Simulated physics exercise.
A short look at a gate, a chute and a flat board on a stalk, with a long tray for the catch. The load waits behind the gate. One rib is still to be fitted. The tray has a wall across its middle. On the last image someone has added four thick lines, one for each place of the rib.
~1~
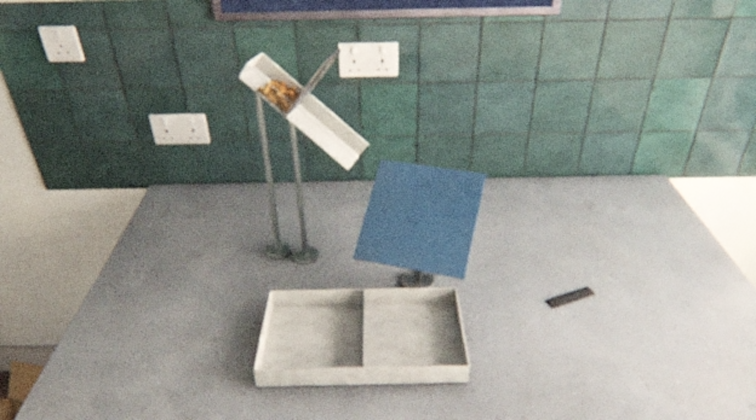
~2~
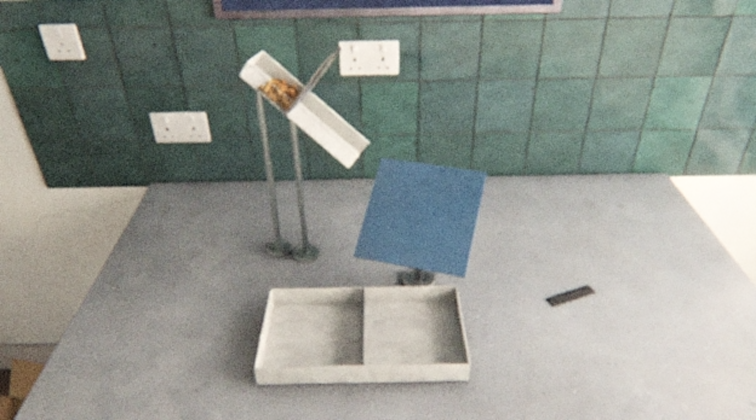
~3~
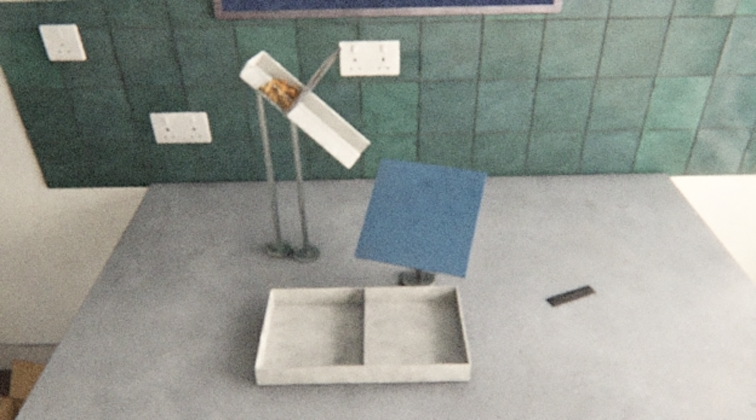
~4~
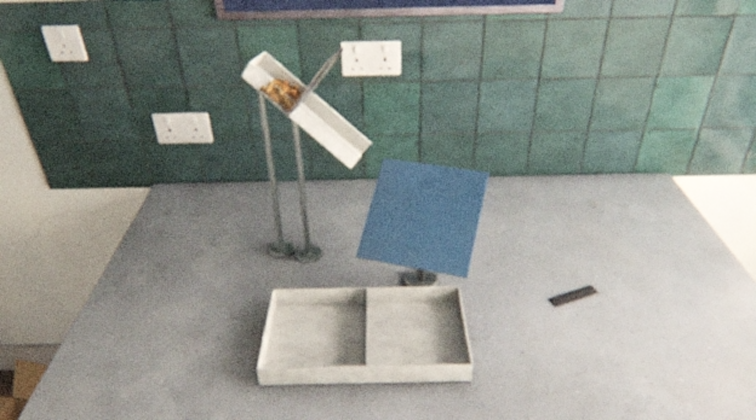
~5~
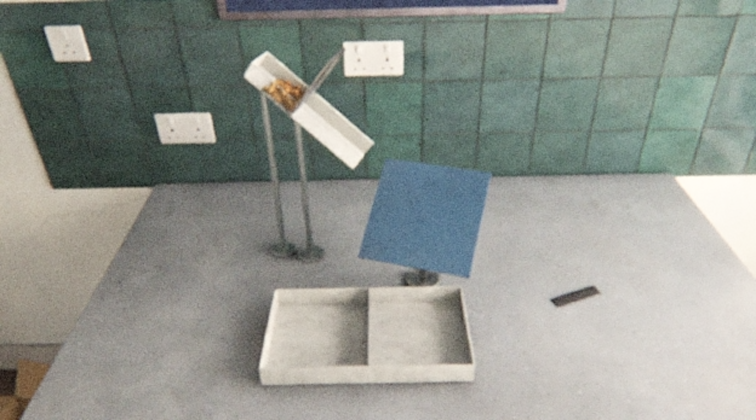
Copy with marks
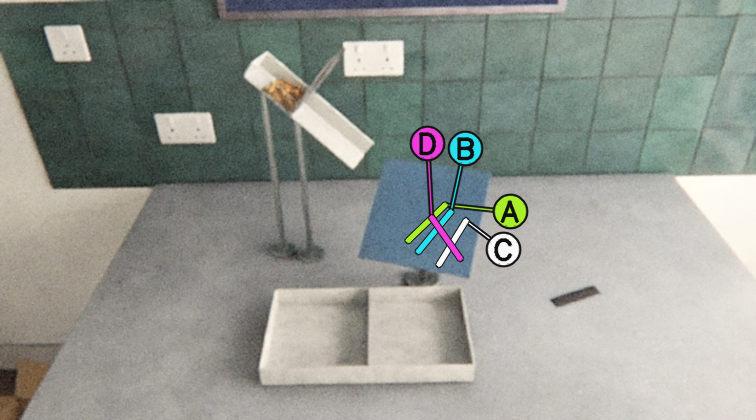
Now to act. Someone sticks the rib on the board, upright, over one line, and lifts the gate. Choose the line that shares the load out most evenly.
Use line A.
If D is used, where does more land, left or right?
More lands on the right.
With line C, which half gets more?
Right.
On the marked copy, line A from (445, 204) to (408, 240); line B from (450, 211) to (418, 251); line C from (466, 220) to (439, 264); line D from (431, 217) to (460, 258).
For line A, of what is caught, about half in the left half, about half in the right.
For line B, of what is caught, a small part in the left half, nearly all in the right.
For line C, of what is caught, a stray few in the left half, nearly all in the right.
For line D, of what is caught, a small part in the left half, nearly all in the right.
